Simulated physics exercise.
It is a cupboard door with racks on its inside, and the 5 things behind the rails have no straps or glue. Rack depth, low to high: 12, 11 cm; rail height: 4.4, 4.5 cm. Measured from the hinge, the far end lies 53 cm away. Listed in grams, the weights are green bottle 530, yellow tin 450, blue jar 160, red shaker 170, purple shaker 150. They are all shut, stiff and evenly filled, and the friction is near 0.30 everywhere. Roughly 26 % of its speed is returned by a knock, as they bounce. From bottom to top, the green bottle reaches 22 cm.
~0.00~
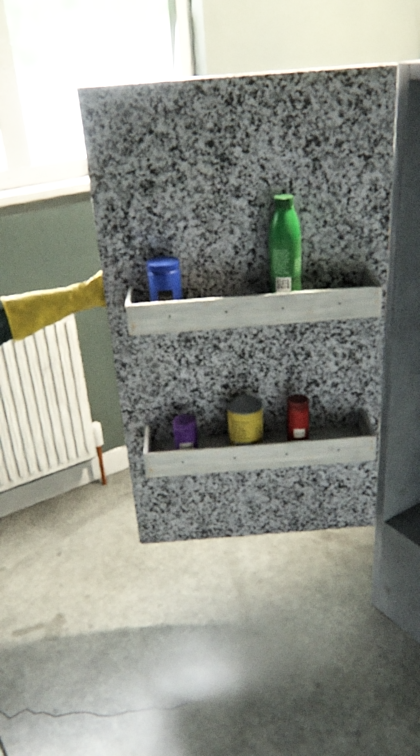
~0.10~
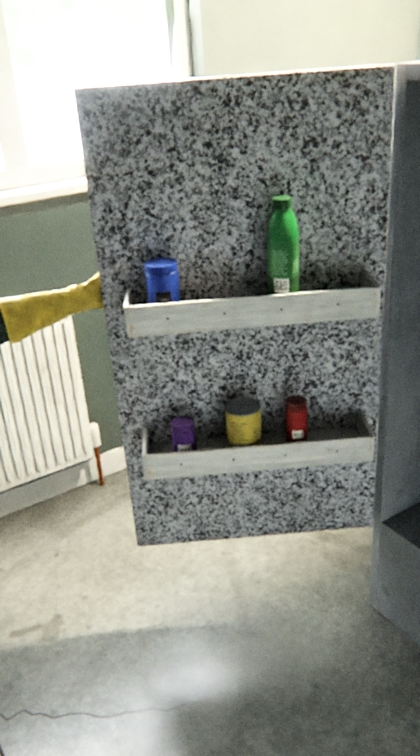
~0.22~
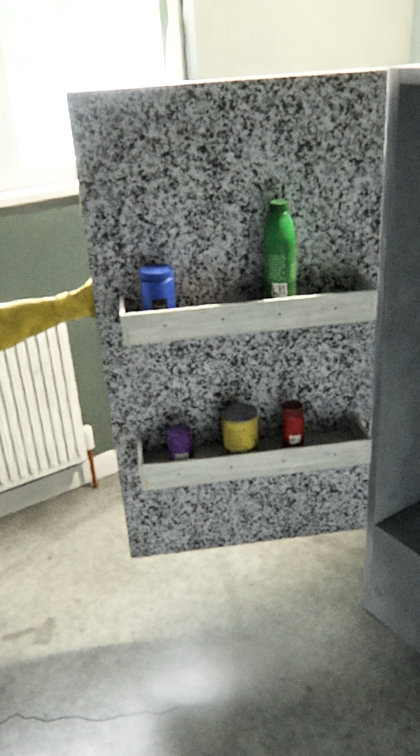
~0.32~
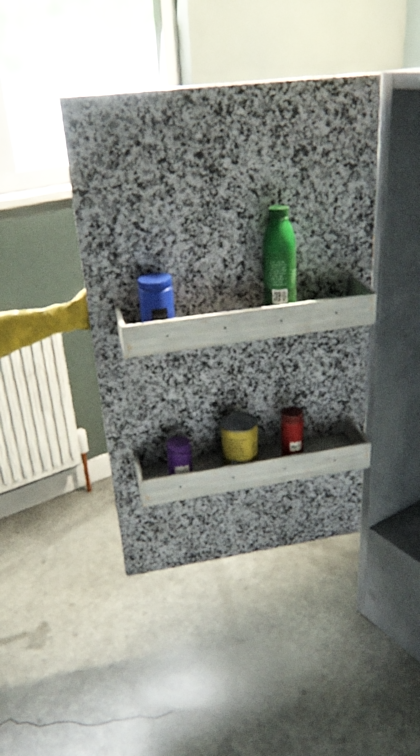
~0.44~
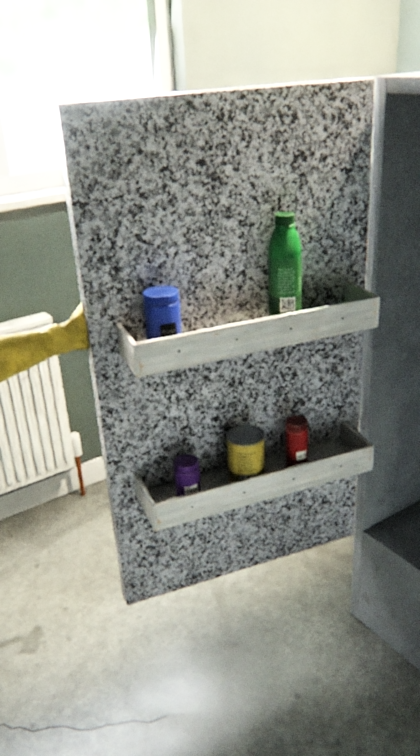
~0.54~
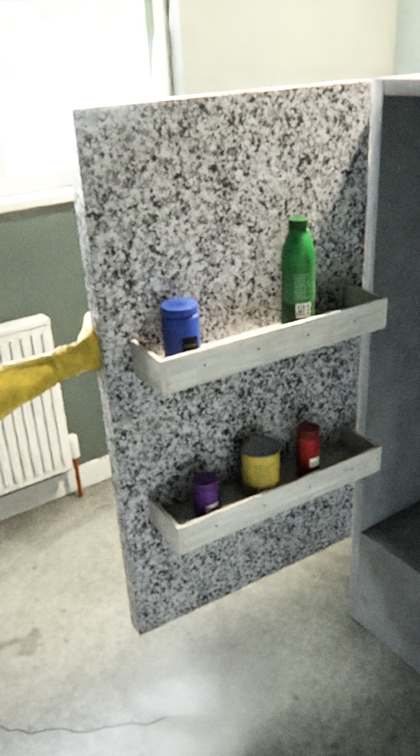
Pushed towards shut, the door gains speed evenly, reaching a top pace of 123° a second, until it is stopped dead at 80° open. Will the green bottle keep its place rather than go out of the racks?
Yes, it keeps its place.
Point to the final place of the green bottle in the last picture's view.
It finishes at roughly (329, 282).
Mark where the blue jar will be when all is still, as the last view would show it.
Roughly at (229, 351) in the last picture.
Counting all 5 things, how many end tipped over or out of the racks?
Count: 0.
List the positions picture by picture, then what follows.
The first picture shows open by 120°; green bottle (285, 254); yellow tin (246, 427).
The second picture shows open by 119°; red shaker (296, 425); purple shaker (184, 440).
The third picture shows open by 116°; yellow tin (240, 436); blue jar (159, 295).
The fourth picture shows open by 111°; red shaker (292, 437); purple shaker (180, 461).
The fifth picture shows open by 103°; yellow tin (246, 459); blue jar (163, 320).
The sixth picture shows open by 93°; green bottle (298, 278); red shaker (308, 453).
After 0.64 s, open by 82°.
After 0.74 s, open by 80°; green bottle 5° off upright near (333, 282); blue jar moved 2 cm; red shaker moved 2 cm.
After 0.84 s, open by 80°; red shaker moved 2 cm.
In the end (2.1 s), all 5 under 5 cm from the start. In the last view, green bottle near (329, 282).
